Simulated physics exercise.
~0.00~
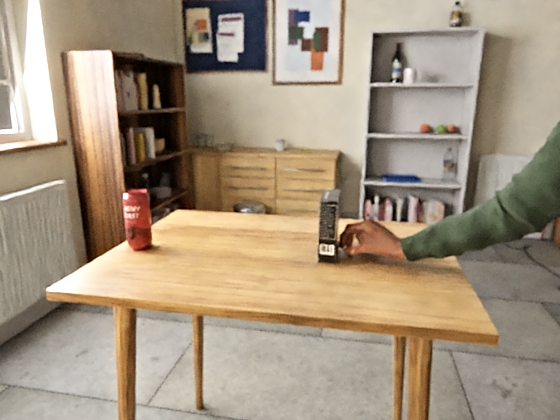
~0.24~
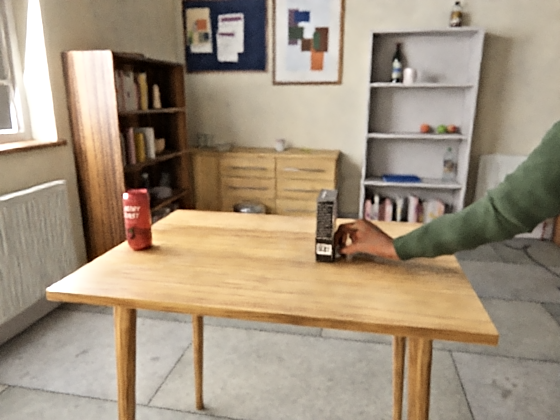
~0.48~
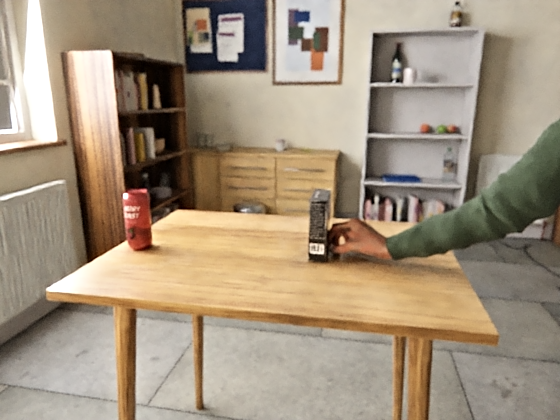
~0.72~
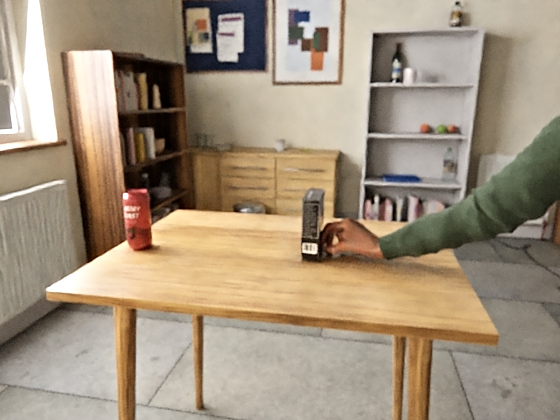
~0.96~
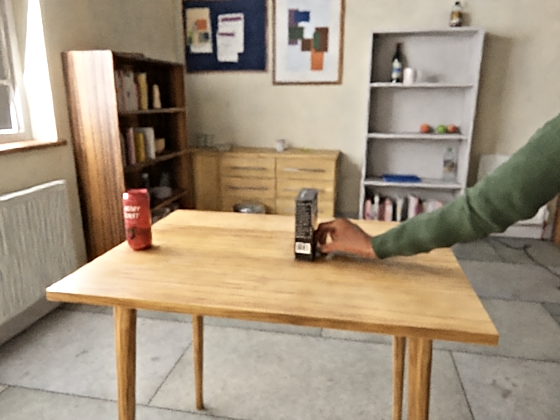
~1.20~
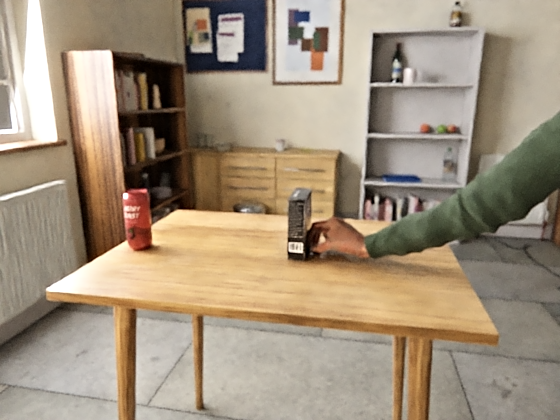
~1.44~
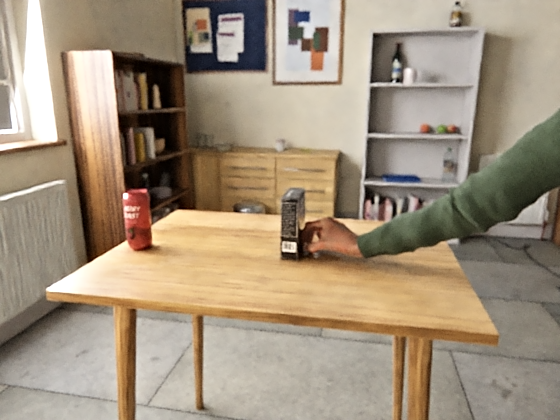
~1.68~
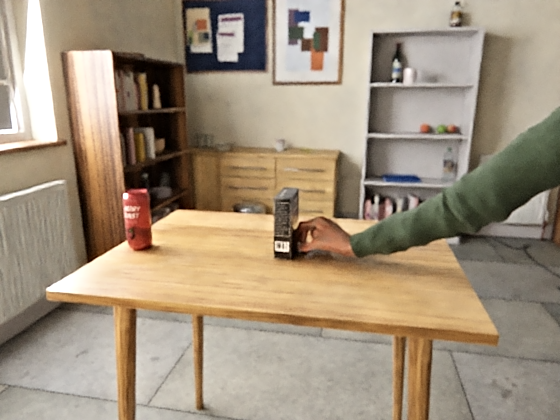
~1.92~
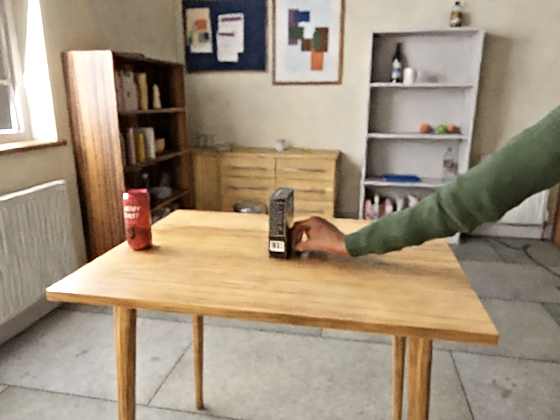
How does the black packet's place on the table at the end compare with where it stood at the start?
The black packet ends up further to the left than where it began, so it stands closer to the red can.
